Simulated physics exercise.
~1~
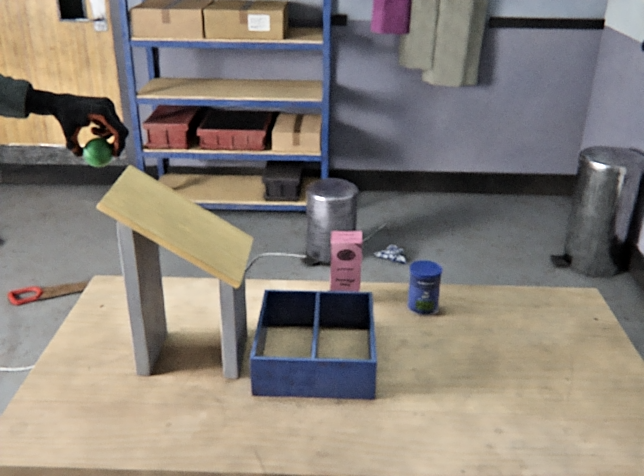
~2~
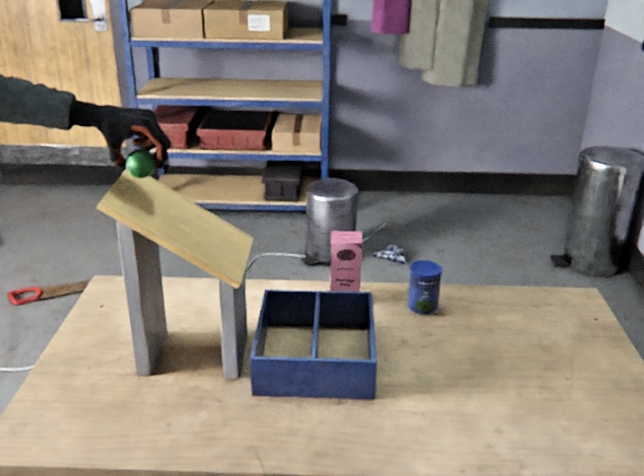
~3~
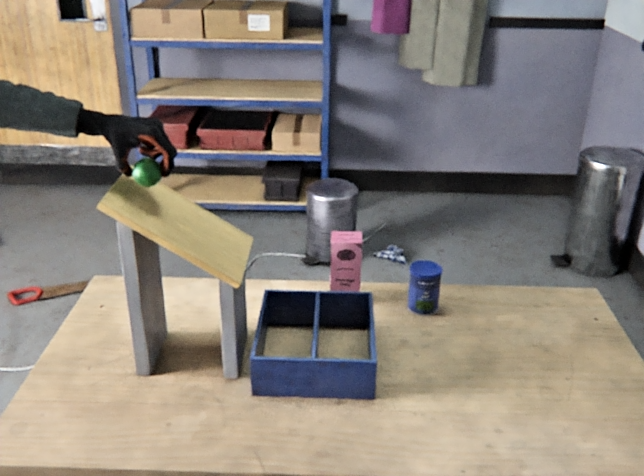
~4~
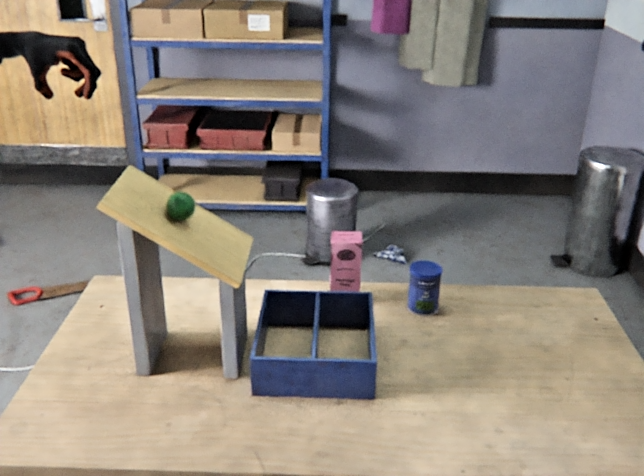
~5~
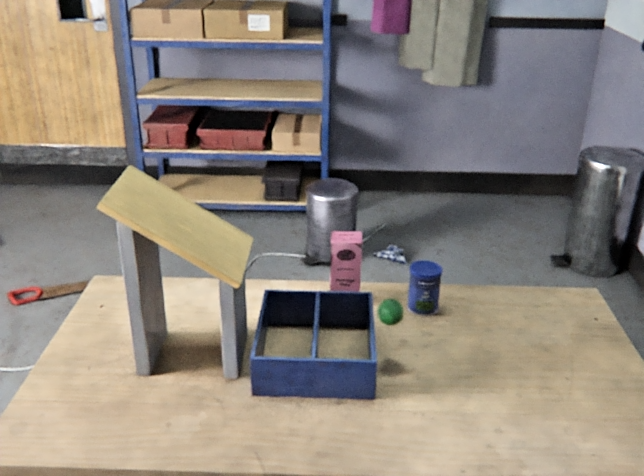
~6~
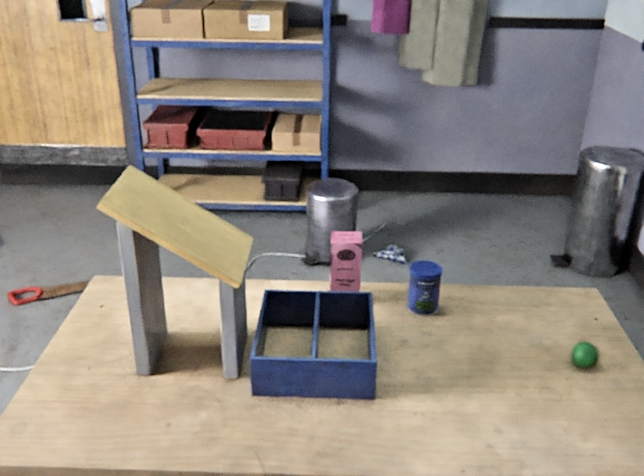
Gloved hand releasing a green ball on a sloping board, the ball clearing the blue tray and ending toward the table's right.
